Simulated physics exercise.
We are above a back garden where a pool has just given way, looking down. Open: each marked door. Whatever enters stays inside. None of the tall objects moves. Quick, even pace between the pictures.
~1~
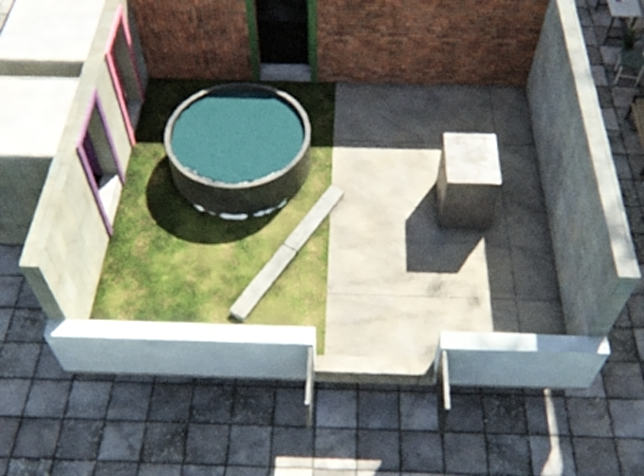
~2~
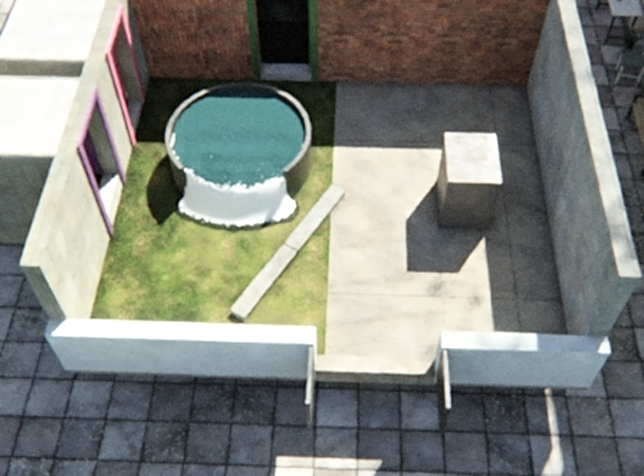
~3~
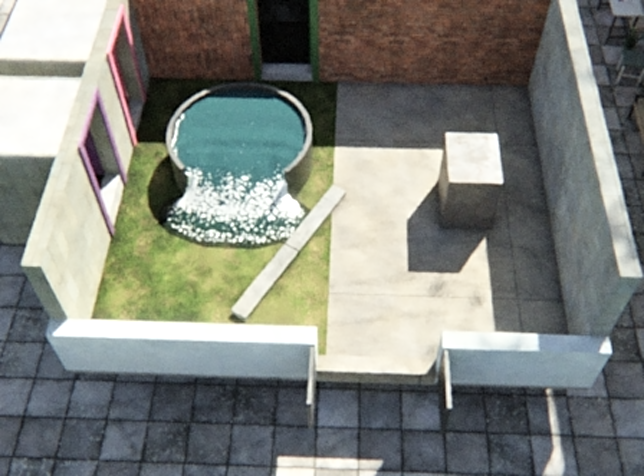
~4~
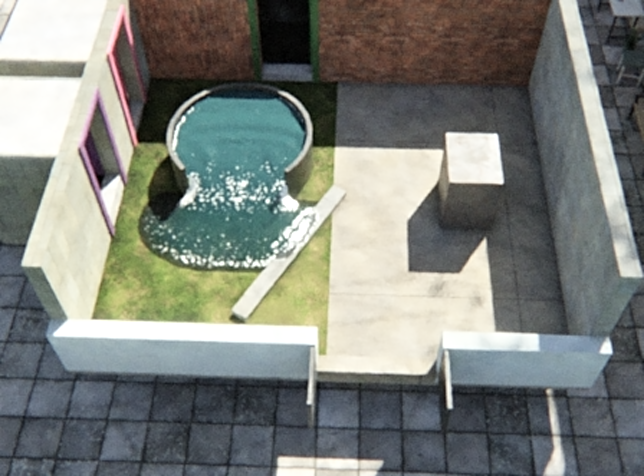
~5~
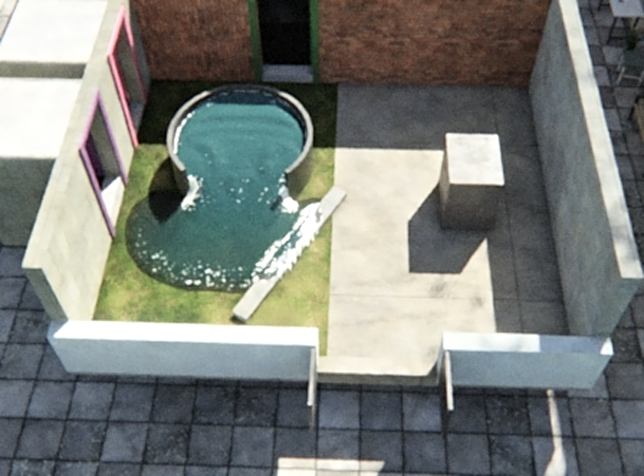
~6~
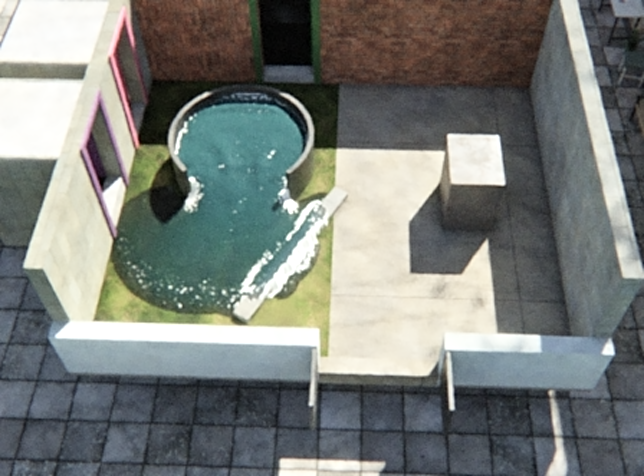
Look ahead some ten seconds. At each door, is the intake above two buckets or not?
The pink door will allow in no excess, the purple door will allow in no excess, the green door will allow in no excess.
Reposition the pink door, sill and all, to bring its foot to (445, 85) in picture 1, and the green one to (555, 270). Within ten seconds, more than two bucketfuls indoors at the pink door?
Result - pink door does not reach it.
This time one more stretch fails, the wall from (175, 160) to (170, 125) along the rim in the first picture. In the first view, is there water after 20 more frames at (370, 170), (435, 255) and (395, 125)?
One after the other: Not flooded, dry, clear.
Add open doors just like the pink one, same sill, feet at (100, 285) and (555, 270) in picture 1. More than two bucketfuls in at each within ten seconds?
In that order: Passes that mark, holds.
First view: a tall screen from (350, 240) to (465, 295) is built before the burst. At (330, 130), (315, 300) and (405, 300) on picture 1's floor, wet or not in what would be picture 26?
Reading them off in sequence: Spared, swamped, swamped.
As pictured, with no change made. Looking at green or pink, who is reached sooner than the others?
The pink door.
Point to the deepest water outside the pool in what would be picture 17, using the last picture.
Approximate pixel: (100, 349).
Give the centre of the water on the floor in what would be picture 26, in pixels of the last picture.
It is around (228, 249).
A moment on, water covers 30 % of the floor; the pink door not reached, the purple door wet at the sill, nothing in, the green door not reached.
Next, water covers 40 % of the floor; the pink door not reached, the purple door wet at the sill, nothing in, the green door not reached.
Then, water covers 50 % of the floor; the pink door not reached, the purple door wet at the sill, nothing in, the green door not reached.
Later, water covers 75 % of the floor; the pink door under two buckets in, the purple door wet at the sill, nothing in, the green door not reached.
In the end, water covers 95 % of the floor; the pink door under two buckets in, the purple door wet at the sill, nothing in, the green door wet at the sill, nothing in.
